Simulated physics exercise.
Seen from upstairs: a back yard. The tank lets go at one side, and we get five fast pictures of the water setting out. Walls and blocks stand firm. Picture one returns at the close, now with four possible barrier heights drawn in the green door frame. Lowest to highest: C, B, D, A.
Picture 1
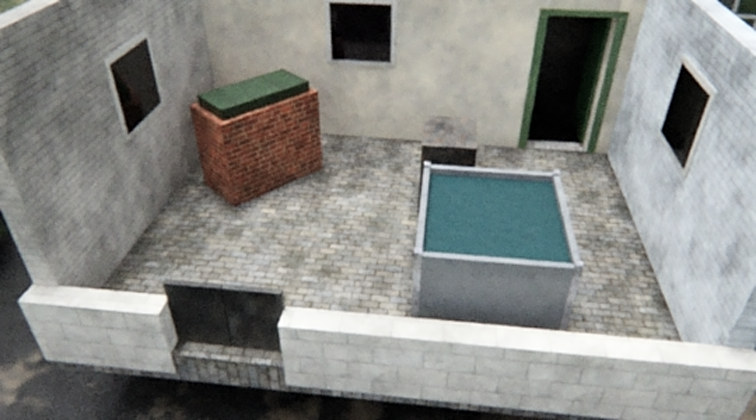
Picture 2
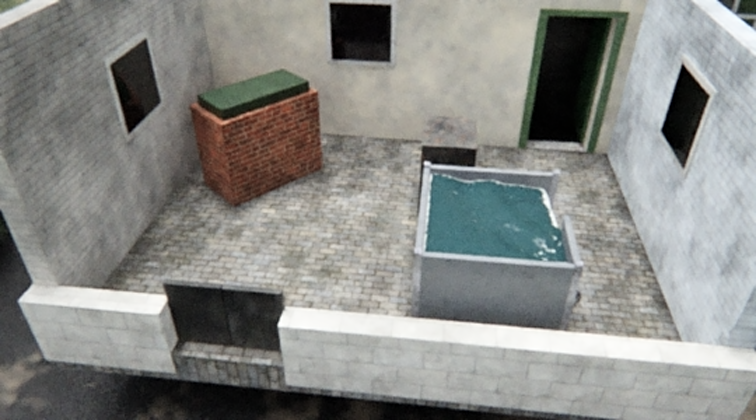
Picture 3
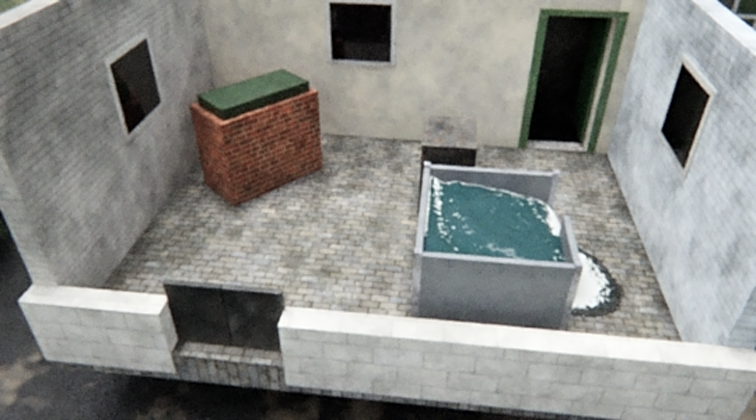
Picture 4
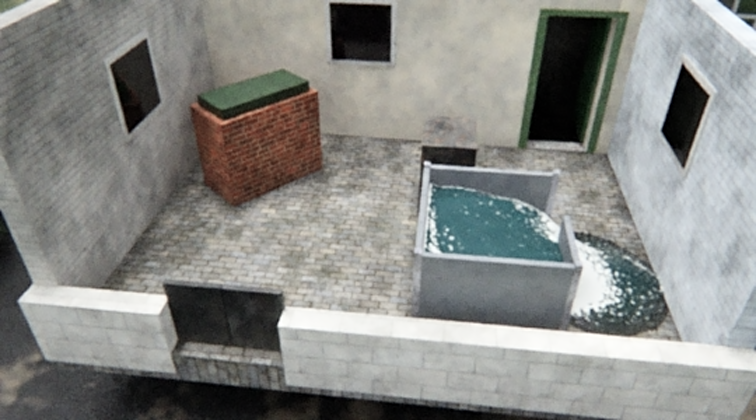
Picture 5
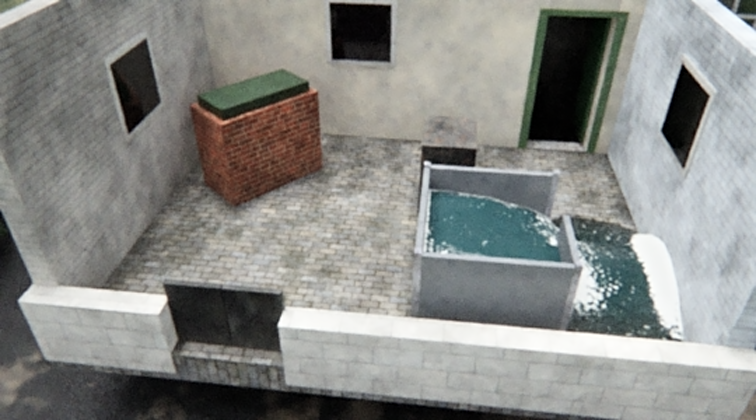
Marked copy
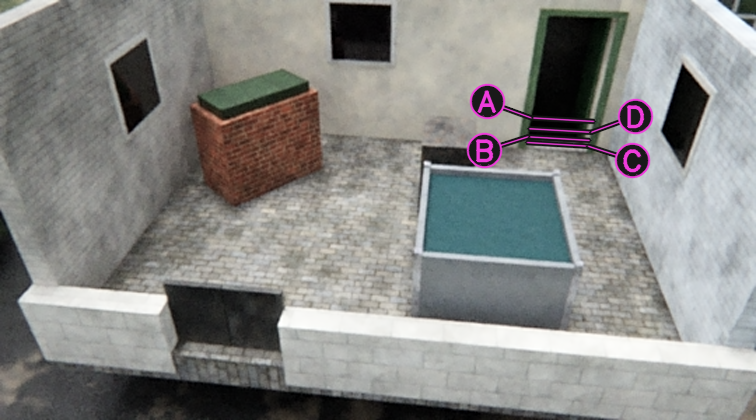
In a walled back yard, the still water in a grey tank began to churn and sink, then poured out of its right side and spread foaming across the paving to the right-hand wall.
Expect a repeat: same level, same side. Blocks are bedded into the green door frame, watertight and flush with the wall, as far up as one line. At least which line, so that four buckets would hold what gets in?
Use height D.
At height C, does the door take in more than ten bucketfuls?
Yes, clearly.
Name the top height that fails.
B it is.
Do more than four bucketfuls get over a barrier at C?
Yes, that goes wrong.
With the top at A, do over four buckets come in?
No, that is safe.
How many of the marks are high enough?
Two of the four.
On the marked copy, A at (562, 119); B at (558, 138); C at (557, 144); D at (560, 130); from the bottom up C, B, D, A.
With A, nothing gets over.
With B, about 9 bucketfuls get in.
With C, dozens of bucketfuls pour in.
With D, a bucket or two gets in.
